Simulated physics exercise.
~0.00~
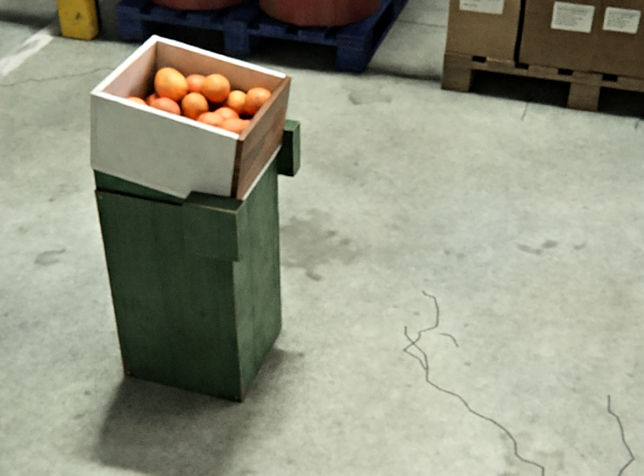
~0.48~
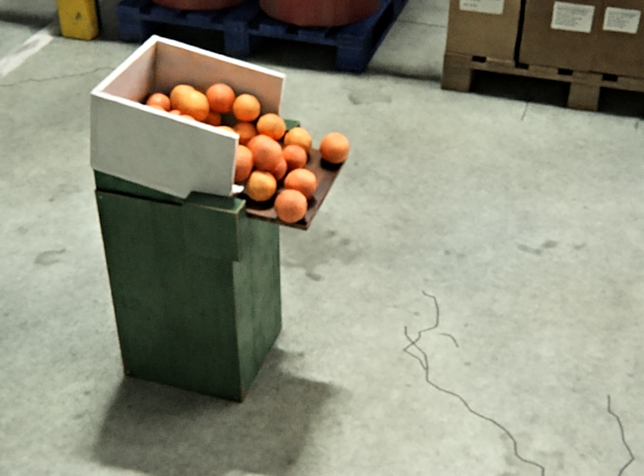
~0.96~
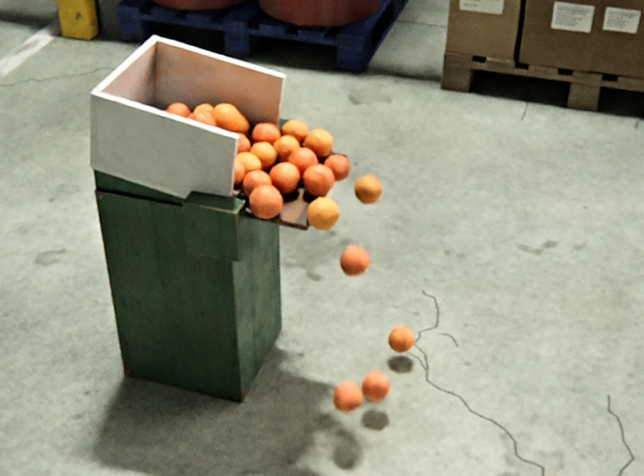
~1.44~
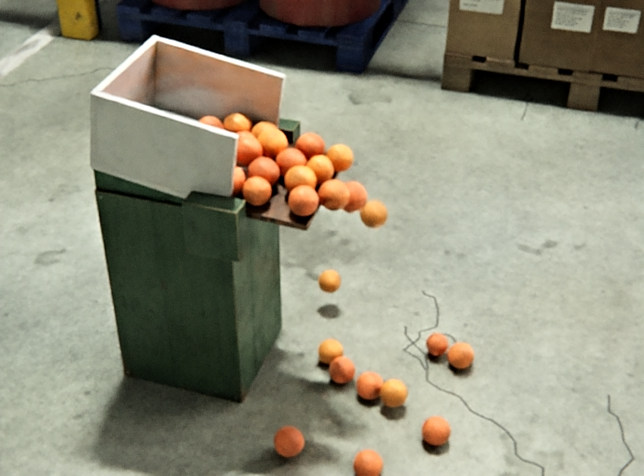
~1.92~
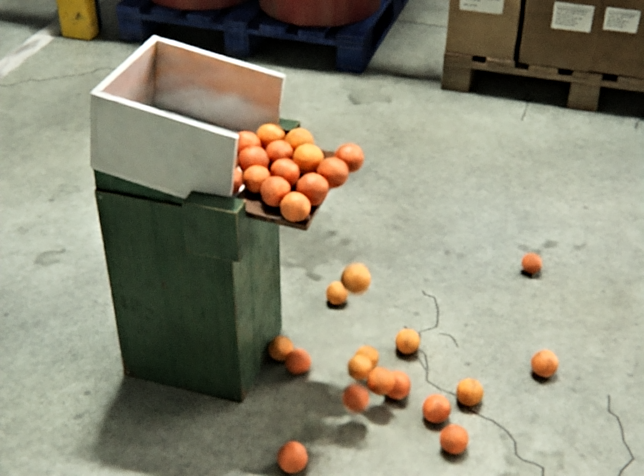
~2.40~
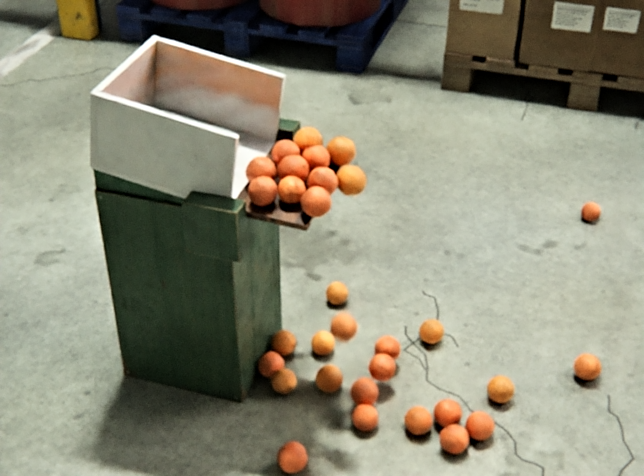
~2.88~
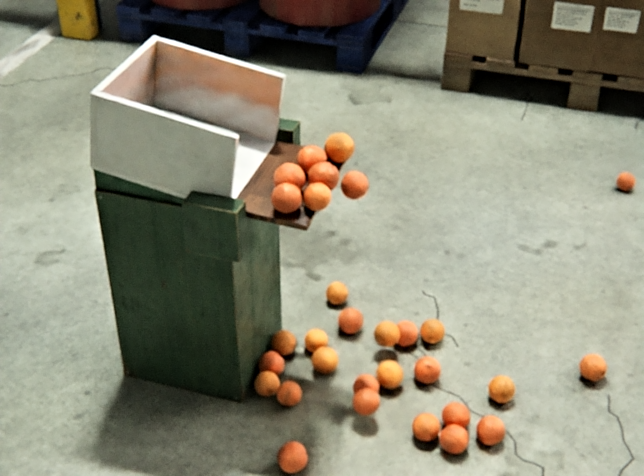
The front flap of a white box on a green stand swings down to the right, and oranges roll over it and drop to the concrete floor, scattering mostly rightward, until only a small cluster remains on the lowered flap and the box behind it is empty.
